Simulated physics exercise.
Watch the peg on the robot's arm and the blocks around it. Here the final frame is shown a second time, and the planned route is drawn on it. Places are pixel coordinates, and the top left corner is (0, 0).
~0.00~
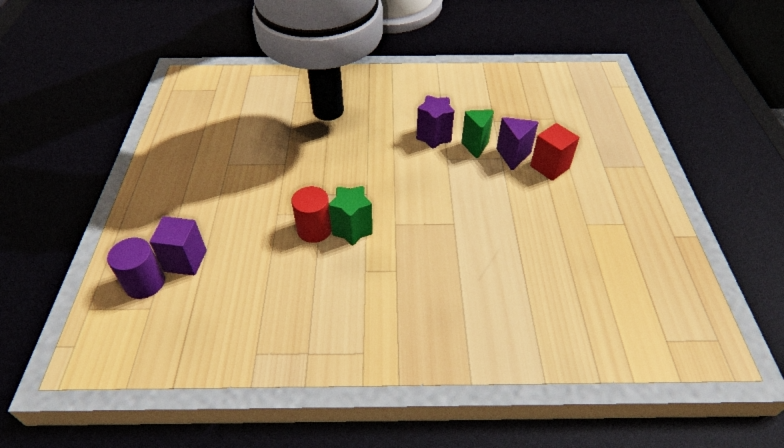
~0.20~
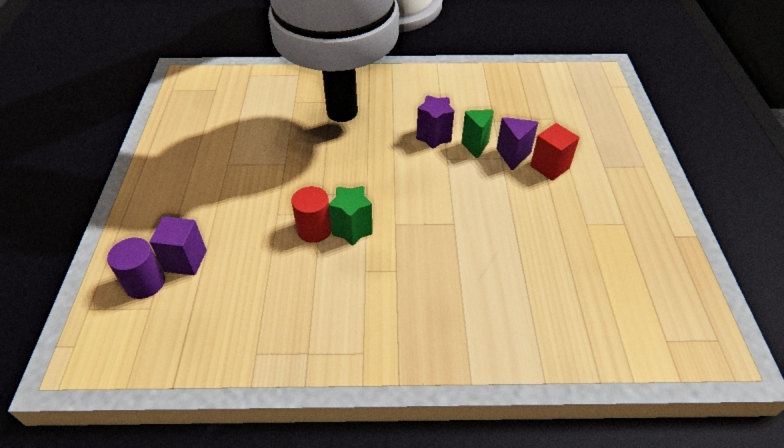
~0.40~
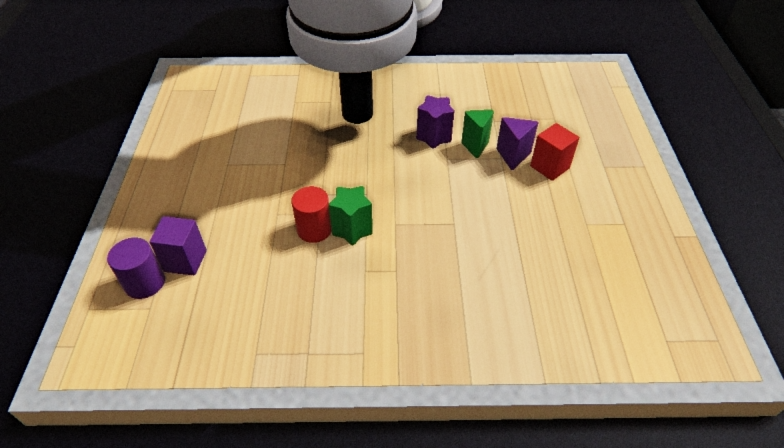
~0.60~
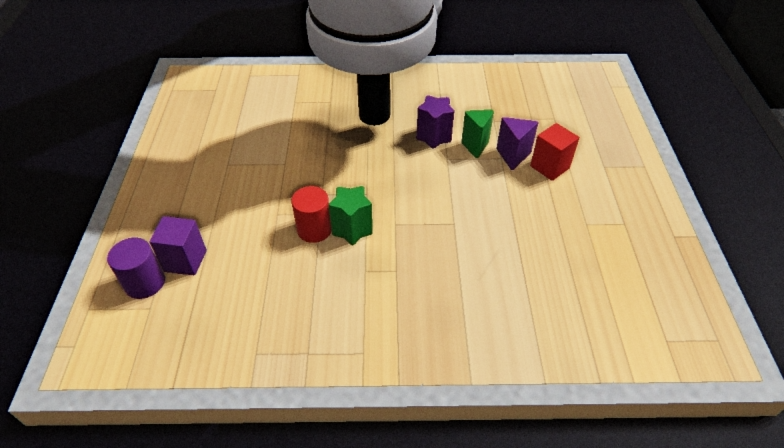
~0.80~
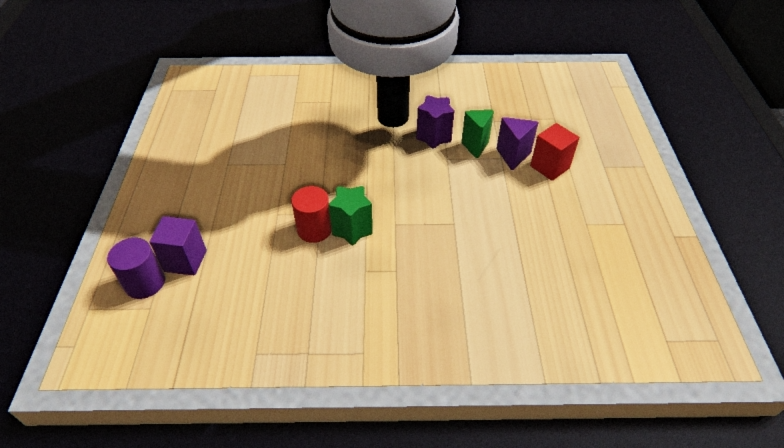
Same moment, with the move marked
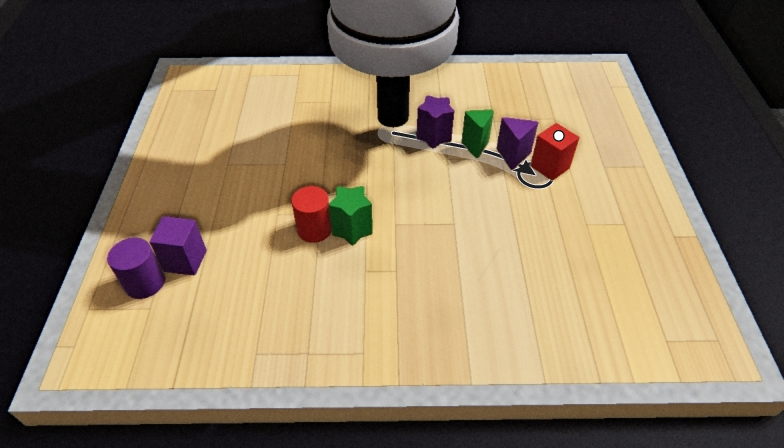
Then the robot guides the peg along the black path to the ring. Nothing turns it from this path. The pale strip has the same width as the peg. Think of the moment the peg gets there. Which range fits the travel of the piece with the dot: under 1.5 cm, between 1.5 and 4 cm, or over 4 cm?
My prediction: Between 1.5 and 4 cm.
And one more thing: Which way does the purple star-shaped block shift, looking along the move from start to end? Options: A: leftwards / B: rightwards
Letter A.
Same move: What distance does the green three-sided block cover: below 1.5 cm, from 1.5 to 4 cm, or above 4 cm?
Over 4 cm.
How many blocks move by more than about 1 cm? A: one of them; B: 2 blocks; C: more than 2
It's C.
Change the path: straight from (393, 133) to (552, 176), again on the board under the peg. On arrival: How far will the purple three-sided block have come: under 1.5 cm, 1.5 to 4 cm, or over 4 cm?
Covers over 4 cm.
Path on the board, from (393, 133) via (441, 142) and (491, 153), ending at (536, 175); the dot is on the red four-sided block.
What follows on the original path. One third of the way, peg (444, 128); purple star-shaped block (474, 106), turned 45° anticlockwise; green three-sided block (498, 117), turned 30° clockwise; purple three-sided block (528, 129).
Two thirds of the way, peg (495, 138); purple star-shaped block (497, 102), turned 100° anticlockwise; green three-sided block (524, 111), turned 55° clockwise; purple three-sided block (531, 130); red four-sided block (562, 137).
At the end, peg (539, 160); purple star-shaped block (497, 102), turned 100° anticlockwise; green three-sided block (528, 110), turned 55° clockwise; purple three-sided block (564, 131); red four-sided block (586, 145).
